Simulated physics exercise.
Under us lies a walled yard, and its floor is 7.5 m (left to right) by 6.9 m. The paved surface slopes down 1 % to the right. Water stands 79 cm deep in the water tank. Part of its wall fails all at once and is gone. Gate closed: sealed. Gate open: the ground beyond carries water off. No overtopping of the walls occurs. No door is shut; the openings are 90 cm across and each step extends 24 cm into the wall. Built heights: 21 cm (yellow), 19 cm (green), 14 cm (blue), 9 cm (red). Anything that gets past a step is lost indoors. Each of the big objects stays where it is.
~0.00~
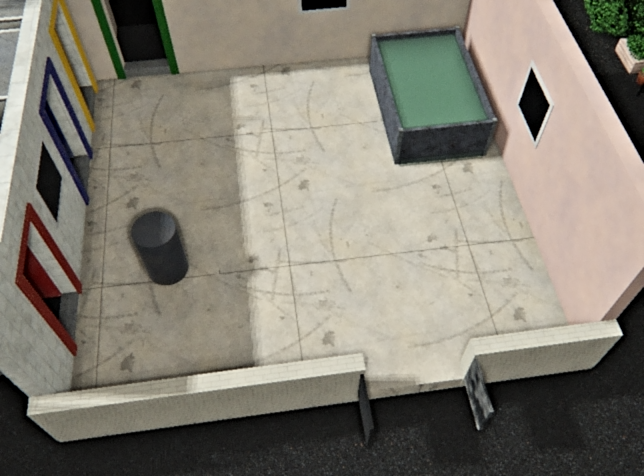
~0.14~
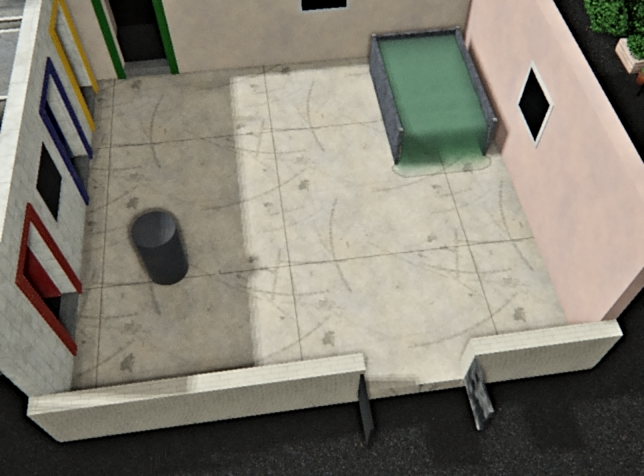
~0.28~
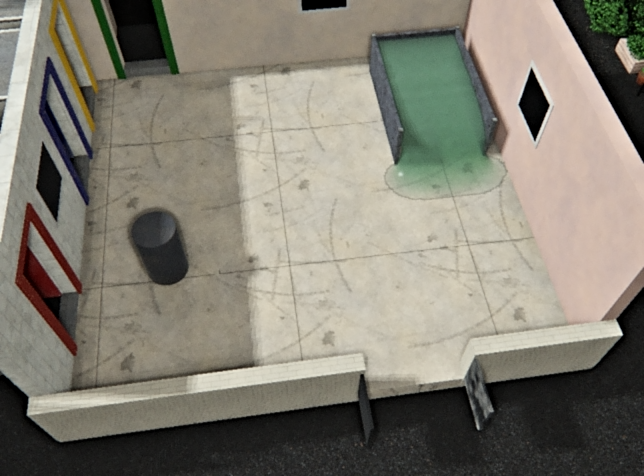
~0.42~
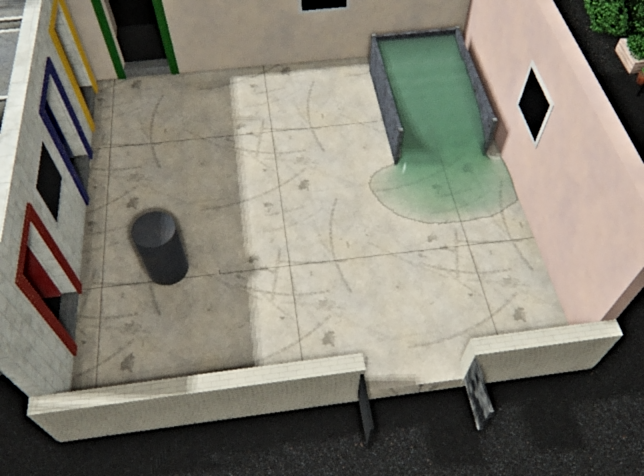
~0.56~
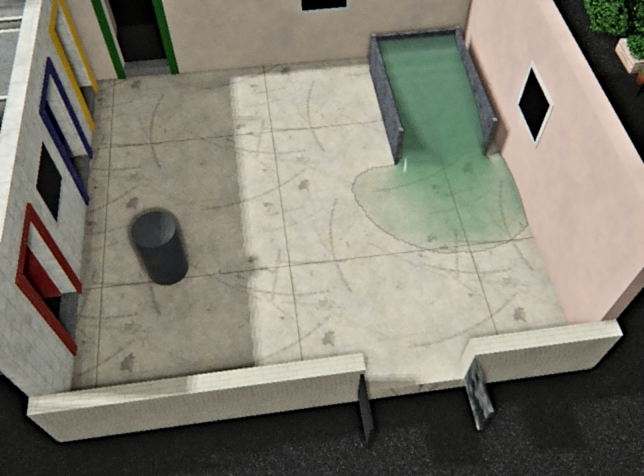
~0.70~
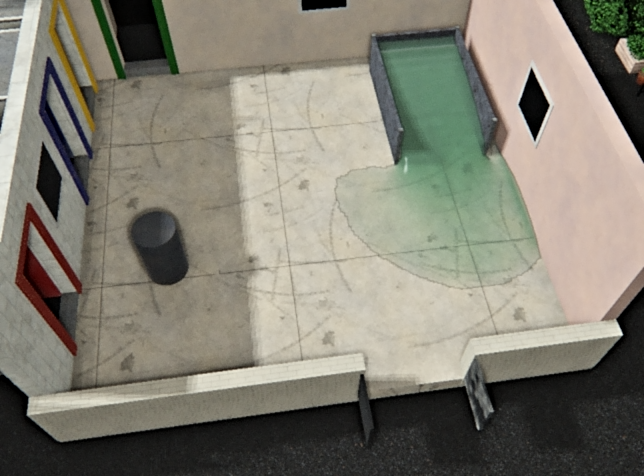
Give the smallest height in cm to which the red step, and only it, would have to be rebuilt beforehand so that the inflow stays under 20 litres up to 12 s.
Roughly 13 cm.
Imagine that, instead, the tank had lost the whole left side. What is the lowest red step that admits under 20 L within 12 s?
You'd want it roughly 5.0 centimetres tall.
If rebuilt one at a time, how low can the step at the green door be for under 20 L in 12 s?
Green door, minimum about 6.5 cm.
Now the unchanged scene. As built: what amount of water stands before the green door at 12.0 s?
It works out to about 7.0 centimetres deep.
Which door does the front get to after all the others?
Final door: Green.
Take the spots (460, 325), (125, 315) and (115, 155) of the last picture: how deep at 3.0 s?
Roughly 26, 0 and 0 centimetres.
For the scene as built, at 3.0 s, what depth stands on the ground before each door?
Centimetres: Yellow = 0, green = 0, blue = 0, red = 0.
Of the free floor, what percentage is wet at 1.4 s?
Some 25 per cent is wet.
After 1.4 s water covers 25 % of the floor, deepest (48 cm) near (571, 348); it has not reached the red door.
After 3.0 s water covers 35 % of the floor, deepest (40 cm) near (560, 349); it has not reached the red door.
After 12.0 s water covers 95 % of the floor, deepest (10 cm) near (366, 70); 4 cm at the red door, 57 litres in over its 9 cm step.
At the red door as built, the water arrived by 4.6 s and peaked near 18 cm at 5.6 s.
With a step of 11 cm, 35 litres would have come in within the 12 s; with 15 cm, 9 litres. So under 20 litres takes about 13 cm.
